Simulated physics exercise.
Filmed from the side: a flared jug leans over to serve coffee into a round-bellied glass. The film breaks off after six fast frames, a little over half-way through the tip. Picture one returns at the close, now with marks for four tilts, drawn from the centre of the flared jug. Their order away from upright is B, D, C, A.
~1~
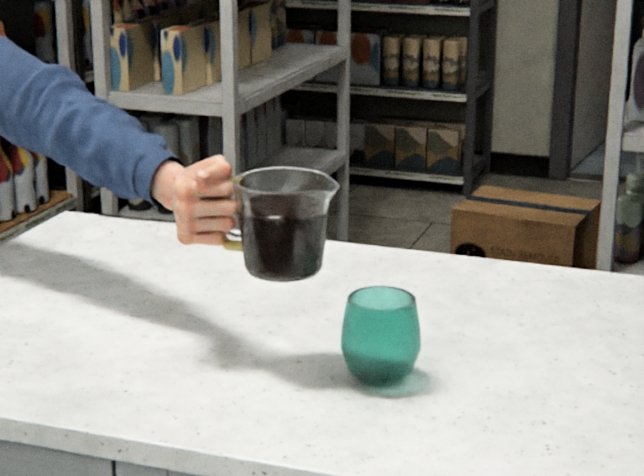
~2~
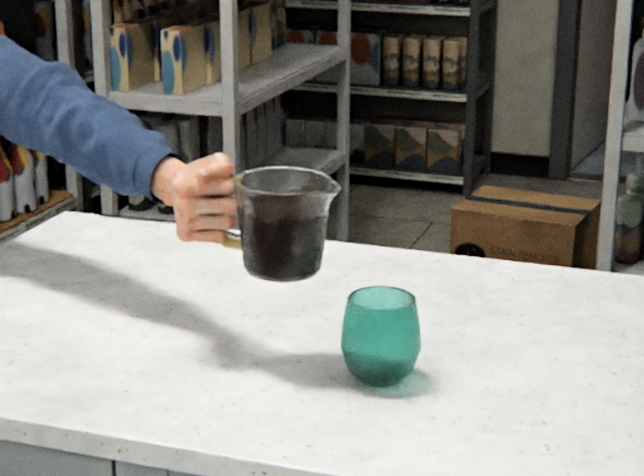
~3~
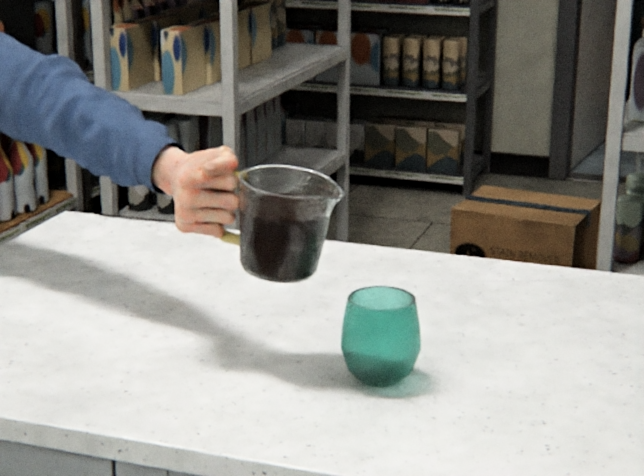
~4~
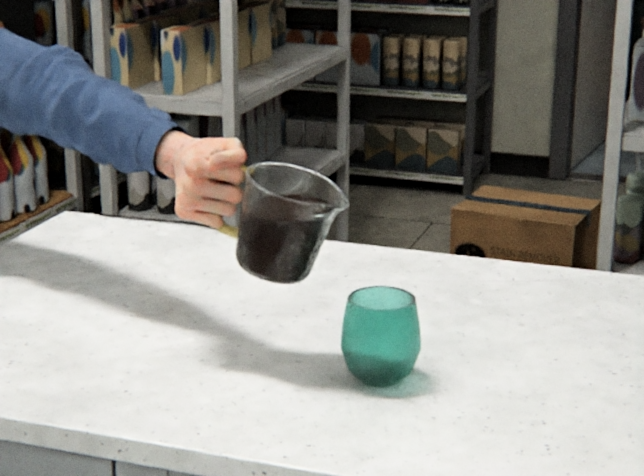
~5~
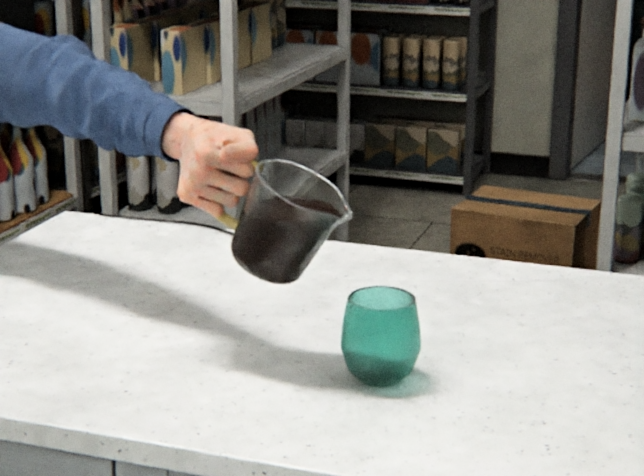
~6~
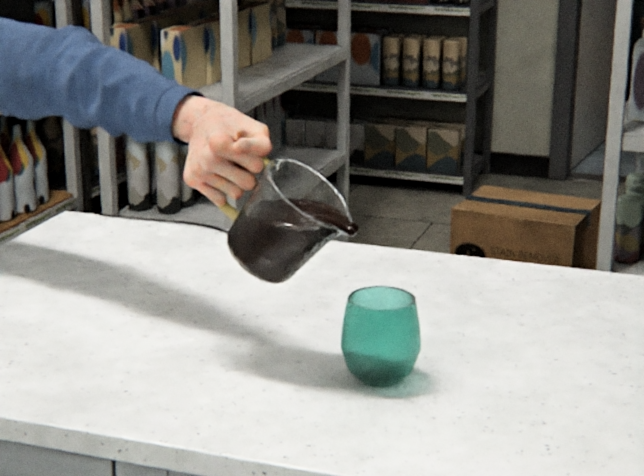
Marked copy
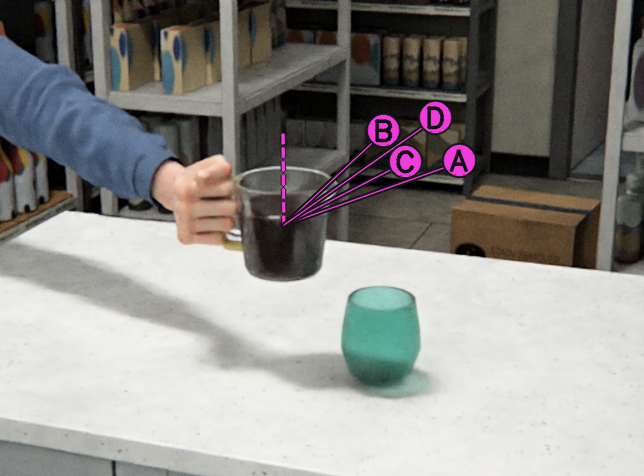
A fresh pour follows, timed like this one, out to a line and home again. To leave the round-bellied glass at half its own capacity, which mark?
Take C.
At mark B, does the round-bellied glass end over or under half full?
Under.
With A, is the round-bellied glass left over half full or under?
Over half.
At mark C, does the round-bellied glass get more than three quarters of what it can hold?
No, less.
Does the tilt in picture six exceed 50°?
No.
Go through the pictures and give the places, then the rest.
Upright, lip at (337, 188); rim of the round-bellied glass round (382, 297); nothing has left yet.
Upright, lip at (338, 190); nothing has left yet.
Tipped about 7°, lip at (342, 196); nothing has left yet.
Tipped about 16°, lip at (346, 206); nothing has left yet.
Tipped about 26°, lip at (349, 218); nothing has left yet.
Tipped about 37°, lip at (351, 231); nothing has left yet.
On the marked copy, A at (444, 167); B at (372, 143); C at (390, 169); D at (422, 127).
With A, the round-bellied glass ends with about 67 % of what it can hold.
With B, the round-bellied glass ends with about 21 % of what it can hold.
With C, the round-bellied glass ends with about 51 % of what it can hold.
With D, the round-bellied glass ends with about 34 % of what it can hold.
